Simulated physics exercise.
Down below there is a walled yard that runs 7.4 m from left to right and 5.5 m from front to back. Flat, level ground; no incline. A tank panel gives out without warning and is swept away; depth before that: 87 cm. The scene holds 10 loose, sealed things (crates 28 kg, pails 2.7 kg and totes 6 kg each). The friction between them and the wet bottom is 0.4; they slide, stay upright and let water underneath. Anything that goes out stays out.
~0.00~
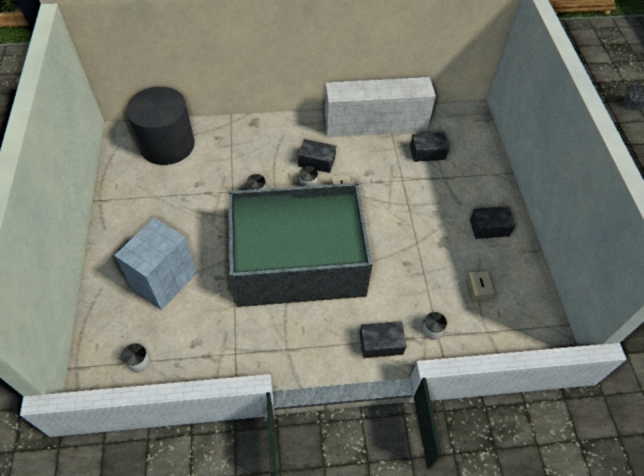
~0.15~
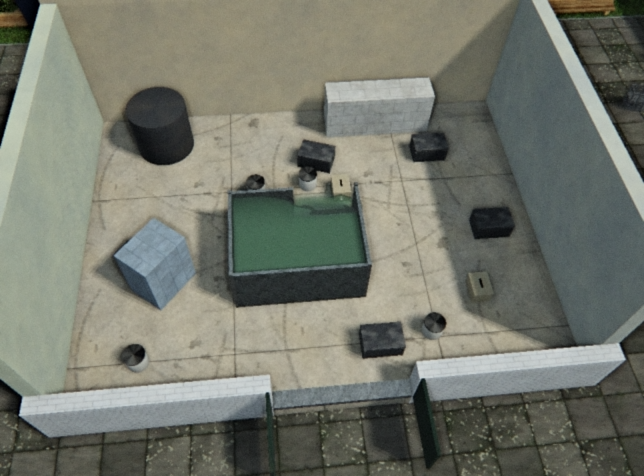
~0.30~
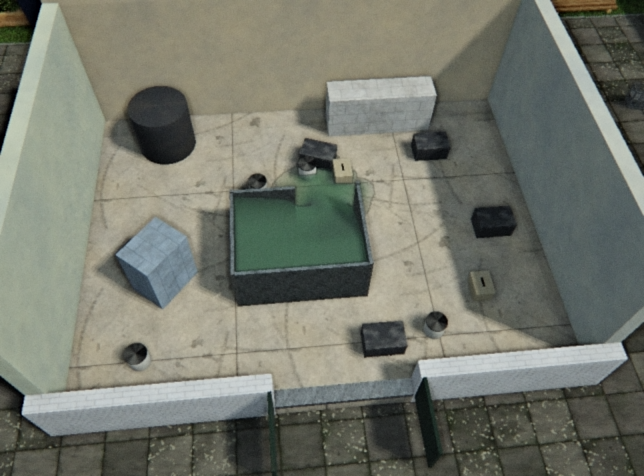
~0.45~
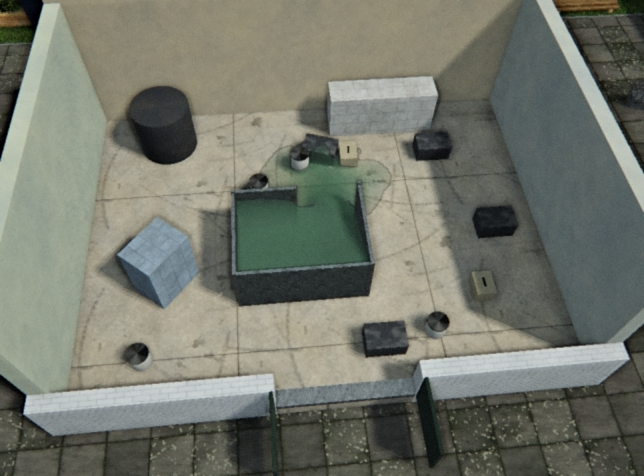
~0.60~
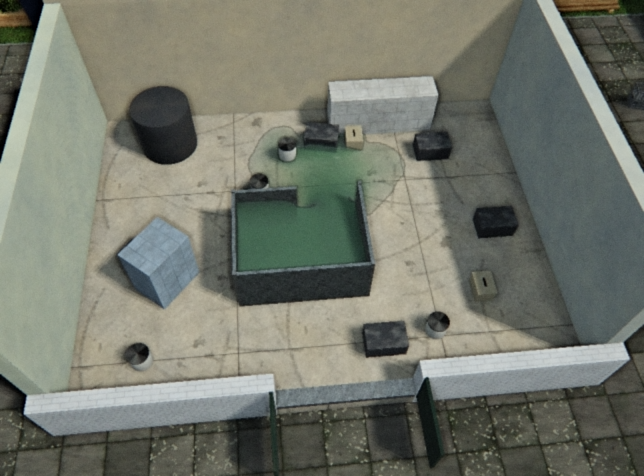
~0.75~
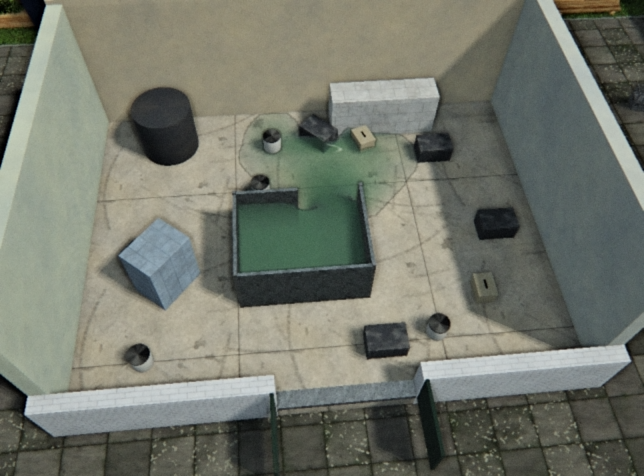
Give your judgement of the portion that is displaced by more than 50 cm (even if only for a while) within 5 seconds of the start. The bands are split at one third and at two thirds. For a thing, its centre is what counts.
It falls between one and two thirds.
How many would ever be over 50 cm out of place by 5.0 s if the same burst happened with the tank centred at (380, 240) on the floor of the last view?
5.
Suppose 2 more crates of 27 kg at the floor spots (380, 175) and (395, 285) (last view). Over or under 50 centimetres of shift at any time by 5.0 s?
In turn: More, under.
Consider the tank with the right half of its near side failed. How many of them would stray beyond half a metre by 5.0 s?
The answer would then be 2.
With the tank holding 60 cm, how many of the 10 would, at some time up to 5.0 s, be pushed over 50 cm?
So the tally would be 4.
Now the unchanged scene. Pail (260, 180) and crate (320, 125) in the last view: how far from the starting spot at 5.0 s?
50 cm and 100 cm.
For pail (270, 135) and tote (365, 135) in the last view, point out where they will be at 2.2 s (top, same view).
Estimated pixels: (188, 103) and (484, 133).
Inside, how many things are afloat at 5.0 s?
At that time the total is 4.
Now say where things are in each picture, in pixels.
In the first picture, a tote at (342, 184), on the bottom; a pail at (309, 173), on the bottom; water covers 2.8 m2; 0 of 10 have shifted.
In the second picture, a tote at (341, 183) rests on the ground, 3 cm from its start; a pail at (308, 174) rests on the ground; 3.4 m2 under water; 0 of 10 have shifted.
In the third picture, a tote at (343, 167) rests on the ground, 35 cm from its start; a pail at (307, 163), on the bottom, 21 cm from its start; water covers 4.3 m2; 2 of 10 have shifted.
In the fourth picture, a tote at (348, 150), on the bottom, 75 cm from its start; a pail at (300, 153) floats, 41 cm from its start; water covers 5.5 m2; 3 of 10 have shifted.
In the fifth picture, a tote at (354, 133) rests on the ground, 118 cm from its start; a pail at (287, 144), afloat, 72 cm from its start; water covers 7.0 m2; 3 of 10 have shifted.
In the sixth picture, a tote at (363, 135), on the bottom, 121 cm from its start; a pail at (272, 136) floats, 111 cm from its start; 8.3 m2 under water; 3 of 10 have shifted.
After 1.1 s 3 of 10 are over 50 cm from their spots; 2 afloat.
After 2.2 s 4 of 10 are over 50 cm from their spots; 4 afloat.
After 3.5 s 4 of 10 are over 50 cm from their spots; 3 afloat.
After 5.0 s 5 of 10 are over 50 cm from their spots, and 6 have been at some point; 4 afloat.
